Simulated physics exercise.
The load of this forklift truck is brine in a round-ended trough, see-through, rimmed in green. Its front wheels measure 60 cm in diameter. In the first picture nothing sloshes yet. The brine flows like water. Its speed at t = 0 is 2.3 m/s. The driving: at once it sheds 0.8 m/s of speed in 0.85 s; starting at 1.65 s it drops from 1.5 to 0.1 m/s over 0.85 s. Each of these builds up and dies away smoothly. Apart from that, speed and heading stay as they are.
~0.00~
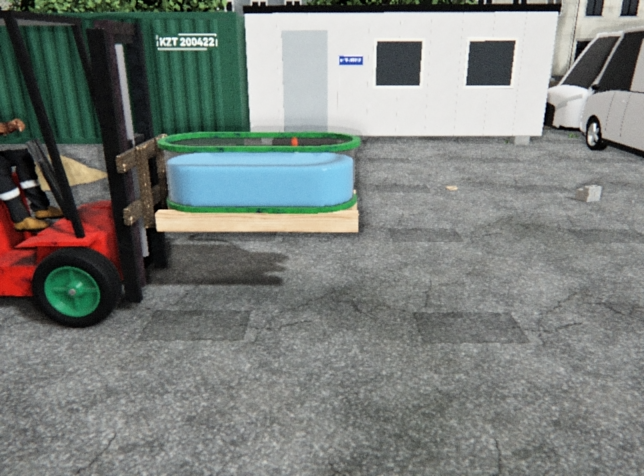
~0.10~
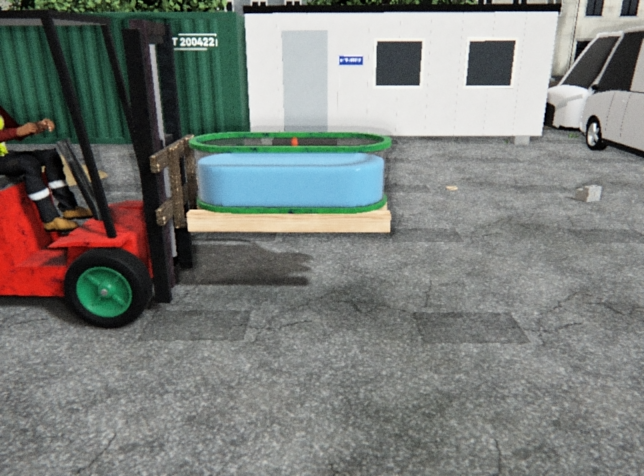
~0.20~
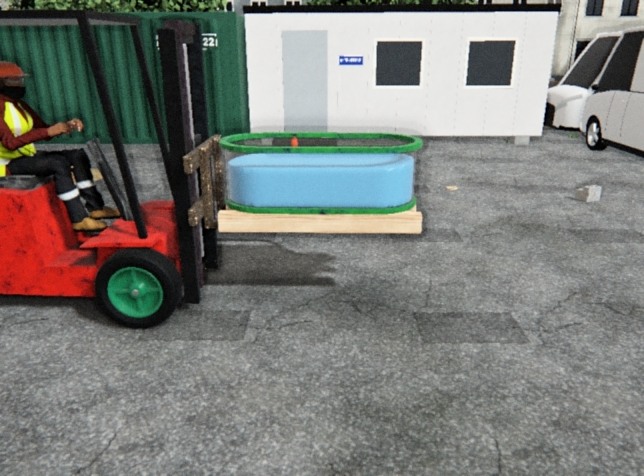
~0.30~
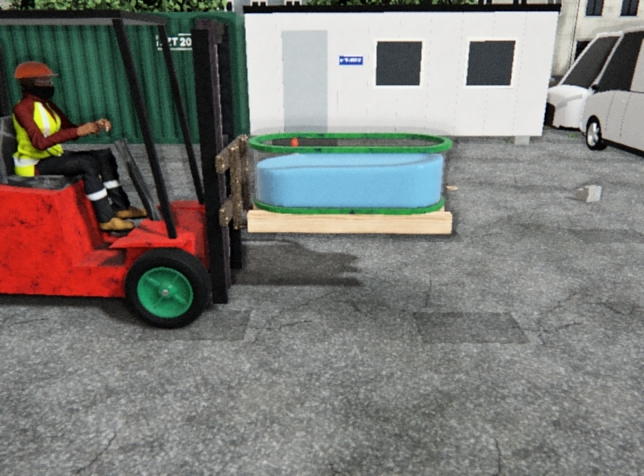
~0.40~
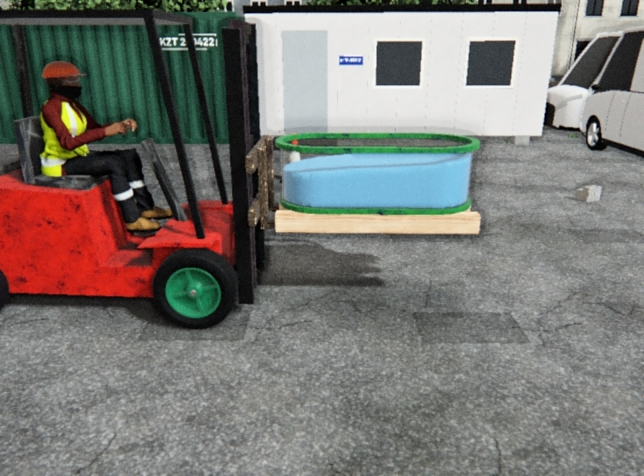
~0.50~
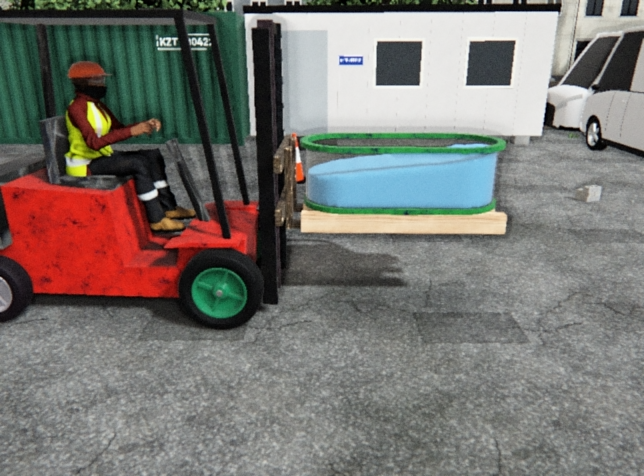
Red forklift driving right across a paved yard, carrying a green-rimmed see-through trough as the liquid inside climbs towards its right end.
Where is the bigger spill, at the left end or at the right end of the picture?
More leaves at the right one.
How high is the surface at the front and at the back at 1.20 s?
About 28 cm in front and 26 cm behind.
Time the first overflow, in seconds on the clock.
Around 2.6 s.
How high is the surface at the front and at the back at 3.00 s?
About 22 cm in front and 32 cm behind.
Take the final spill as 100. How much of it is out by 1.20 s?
About 0 per cent.
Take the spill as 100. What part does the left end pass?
Some 10 per cent of it.
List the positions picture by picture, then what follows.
The surface is at (337, 162) by the front wall; at (180, 162) by the back wall; it shows no tilt against the walls; the front is on the right, levels are read along the near wall; a wheel hub at (70, 295), in the first frame.
The surface is at (368, 163) by the front wall; at (211, 162) by the back wall; it shows no tilt against the walls, in the second frame.
The surface is at (399, 163) by the front wall; at (242, 163) by the back wall; it shows no tilt against the walls, in the third frame.
The surface is at (429, 159) by the front wall; at (271, 168) by the back wall; it climbs 4° towards the right end, in the fourth frame.
The surface is at (457, 157) by the front wall; at (298, 170) by the back wall; it climbs 5° towards the right end, in the fifth frame.
The surface is at (483, 152) by the front wall; at (323, 173) by the back wall; it climbs 8° towards the right end; a wheel hub at (218, 296), in the sixth frame.
Then, 1.20 s in, the surface is 29 cm up at the front and 26 cm at the back; nothing has left.
Then, 2.00 s in, the surface is 29 cm up at the front and 21 cm at the back; nothing has left.
Then, 3.00 s in, the surface is 23 cm up at the front and 32 cm at the back; 12 per cent is out, over the right end, a little elsewhere.
Then, 5.49 s in, 15 per cent is out, over the right end, a little elsewhere; the right end has passed 12 per cent and the left end 2.
